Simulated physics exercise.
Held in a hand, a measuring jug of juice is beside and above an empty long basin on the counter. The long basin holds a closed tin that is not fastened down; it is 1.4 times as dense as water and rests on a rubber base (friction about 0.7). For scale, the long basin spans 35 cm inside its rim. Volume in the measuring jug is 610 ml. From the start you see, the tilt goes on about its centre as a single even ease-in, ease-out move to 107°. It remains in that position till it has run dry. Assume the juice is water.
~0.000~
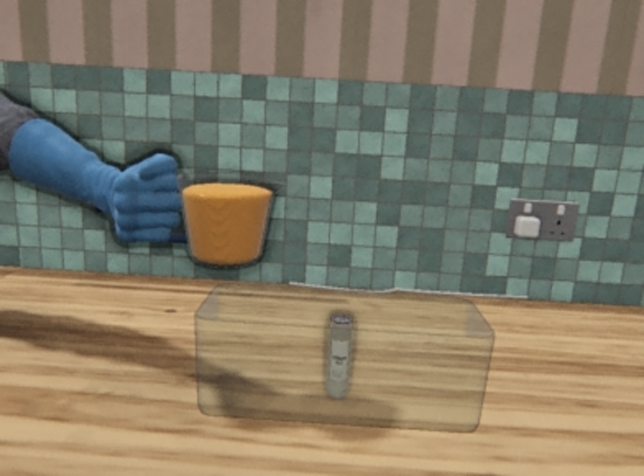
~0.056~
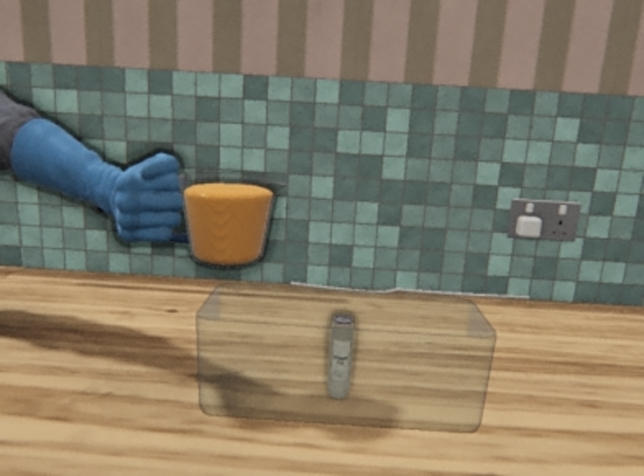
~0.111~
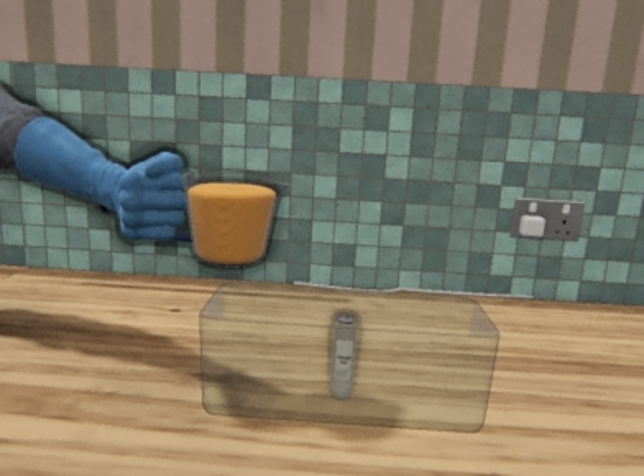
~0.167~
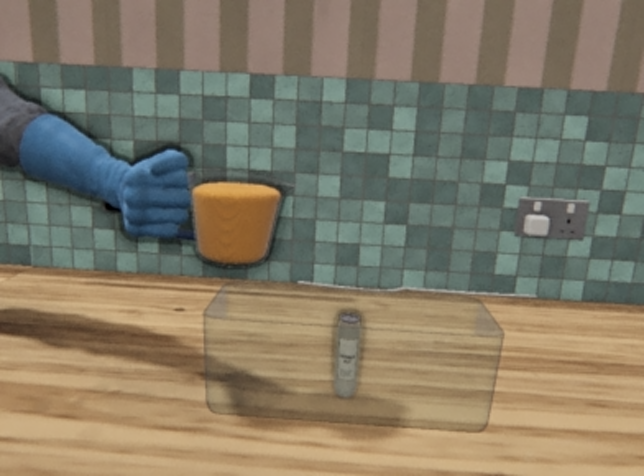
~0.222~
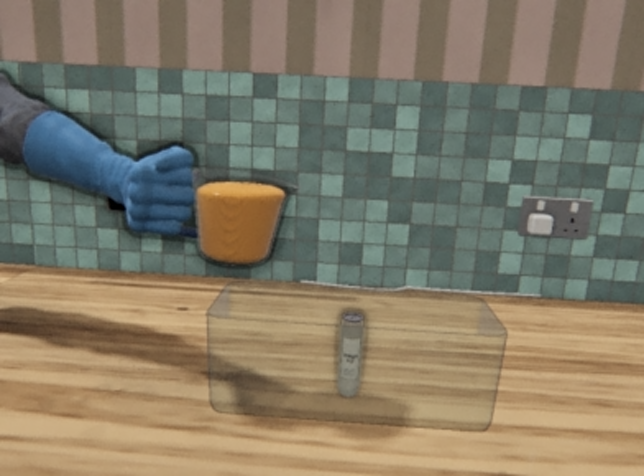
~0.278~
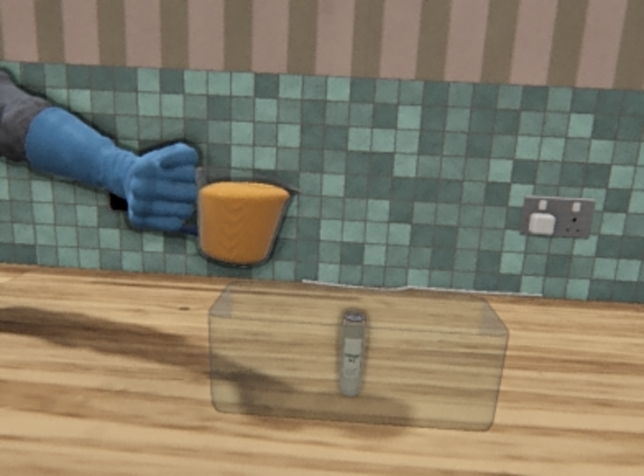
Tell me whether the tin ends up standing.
It will go down.
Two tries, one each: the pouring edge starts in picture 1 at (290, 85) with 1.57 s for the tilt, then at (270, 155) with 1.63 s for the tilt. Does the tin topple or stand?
First it stays on its base; then it stays on its base.
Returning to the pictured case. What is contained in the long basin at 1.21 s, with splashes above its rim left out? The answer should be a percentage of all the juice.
I'd put it at roughly 76 per cent.
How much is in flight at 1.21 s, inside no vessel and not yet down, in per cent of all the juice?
I'd say some 9 per cent is in the air.
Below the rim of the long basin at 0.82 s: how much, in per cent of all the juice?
Some 12 per cent.
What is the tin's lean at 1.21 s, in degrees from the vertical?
It leans about 15° from upright.
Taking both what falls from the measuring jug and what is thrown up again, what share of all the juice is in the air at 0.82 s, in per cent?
At that moment, about 16 percent.
Then, 0.82 s in, the tilt is 57° and 74 per cent is still to pour; the tin stands where it began.
Then, 1.21 s in, the tilt is 94° and 16 per cent is still to pour; the tin leans 15°.
Then, 1.62 s in, the tilt is 107° and 0 per cent is still to pour; the tin lies on its side.
Then, 2.07 s in, the tilt is 107° and 0 per cent is still to pour; the tin lies on its side.
Finally, the tin lies on its side.
